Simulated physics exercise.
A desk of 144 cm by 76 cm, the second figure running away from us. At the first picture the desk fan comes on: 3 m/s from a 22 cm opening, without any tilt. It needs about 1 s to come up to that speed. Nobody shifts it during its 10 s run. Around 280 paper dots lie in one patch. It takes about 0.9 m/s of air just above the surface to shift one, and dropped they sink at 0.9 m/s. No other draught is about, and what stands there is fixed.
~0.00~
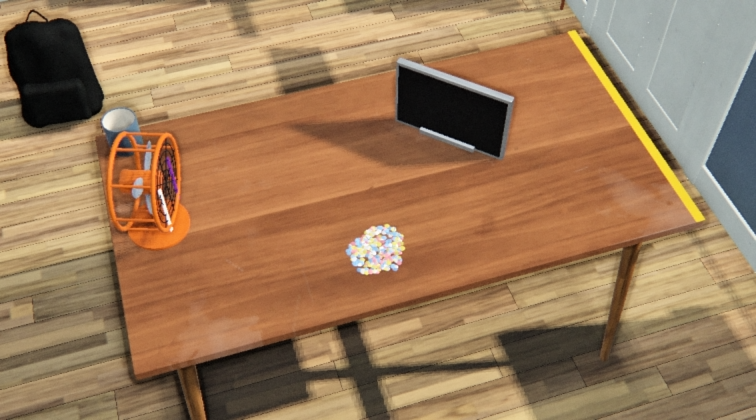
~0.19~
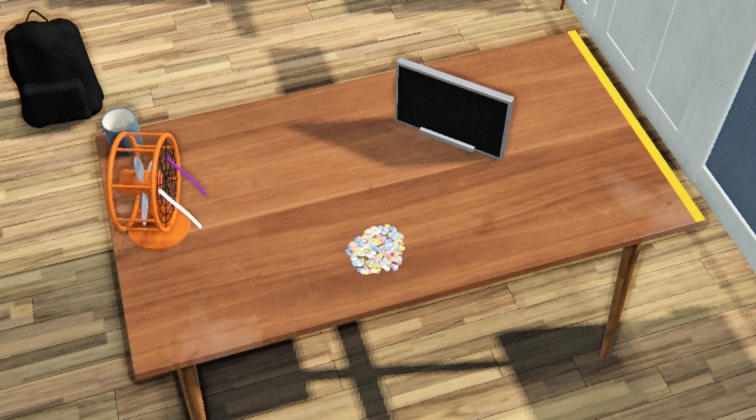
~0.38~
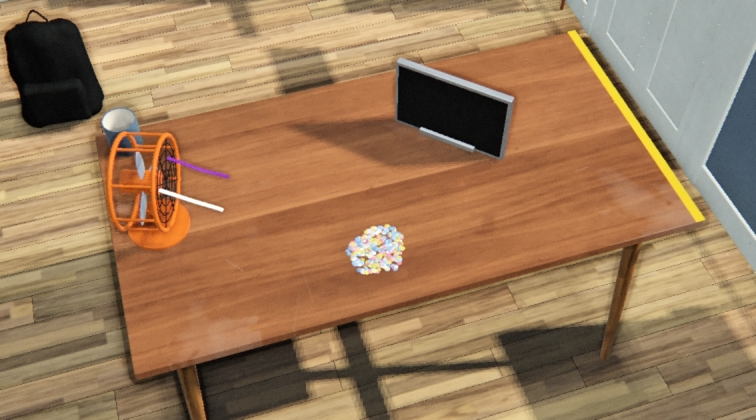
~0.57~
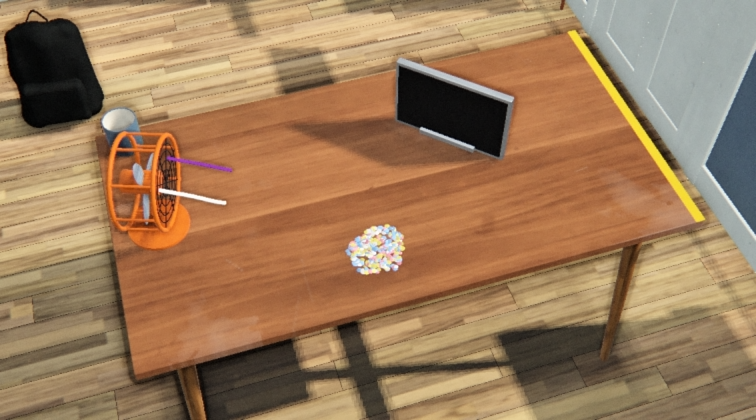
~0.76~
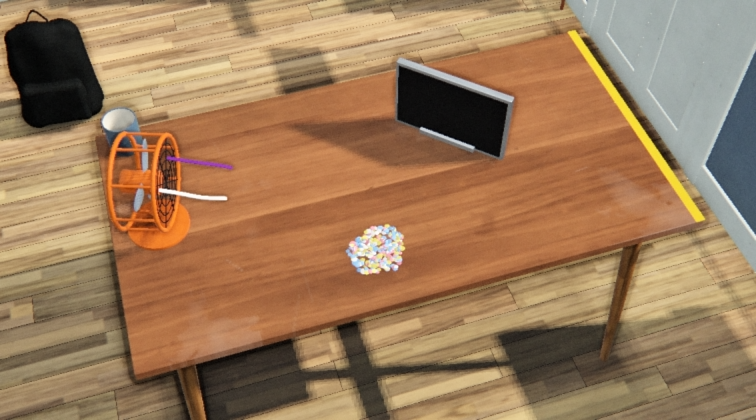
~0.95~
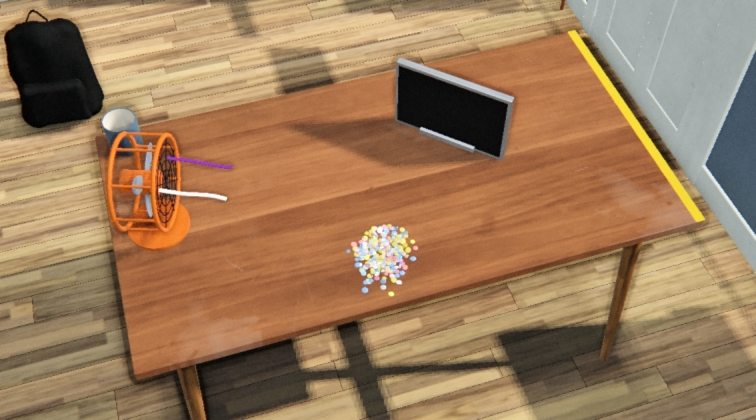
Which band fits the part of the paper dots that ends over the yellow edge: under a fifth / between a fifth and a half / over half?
Of the paper dots, under a fifth end over the yellow edge.
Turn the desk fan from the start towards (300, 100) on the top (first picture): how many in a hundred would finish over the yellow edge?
Then about 0 %.
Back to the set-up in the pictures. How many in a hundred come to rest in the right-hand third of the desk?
Near 0 %.
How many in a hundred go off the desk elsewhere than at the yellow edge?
Near 90 %.
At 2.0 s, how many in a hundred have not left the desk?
Some 1 per cent.
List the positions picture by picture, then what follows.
In the first picture, the middle of the paper dots is near (375, 249), none has stirred yet and the mouth of the desk fan is at (145, 182).
In the second picture, the middle of the paper dots is near (375, 249), none has stirred yet and the yellow edge is centred on (634, 117).
In the third picture, the middle of the paper dots is near (375, 249), none has stirred yet, the top of a laptop is at (454, 79) and the top of a mug is at (119, 119).
In the fourth picture, the middle of the paper dots is near (375, 249) and none has stirred yet.
In the fifth picture, the middle of the paper dots is near (375, 249) and none has stirred yet.
In the sixth picture, the middle of the paper dots is near (380, 251), the farthest in sight from the desk fan is at (415, 248) and about 35 % have left their places.
After 2.0 s, 5 % are over the yellow edge; 85 % have settled or left.
After 3.2 s, 5 % are over the yellow edge; 100 % have settled or left.
After 5.5 s, 5 % are over the yellow edge; 100 % have settled or left.
After 10.0 s, at the end, 5 % are over the yellow edge.
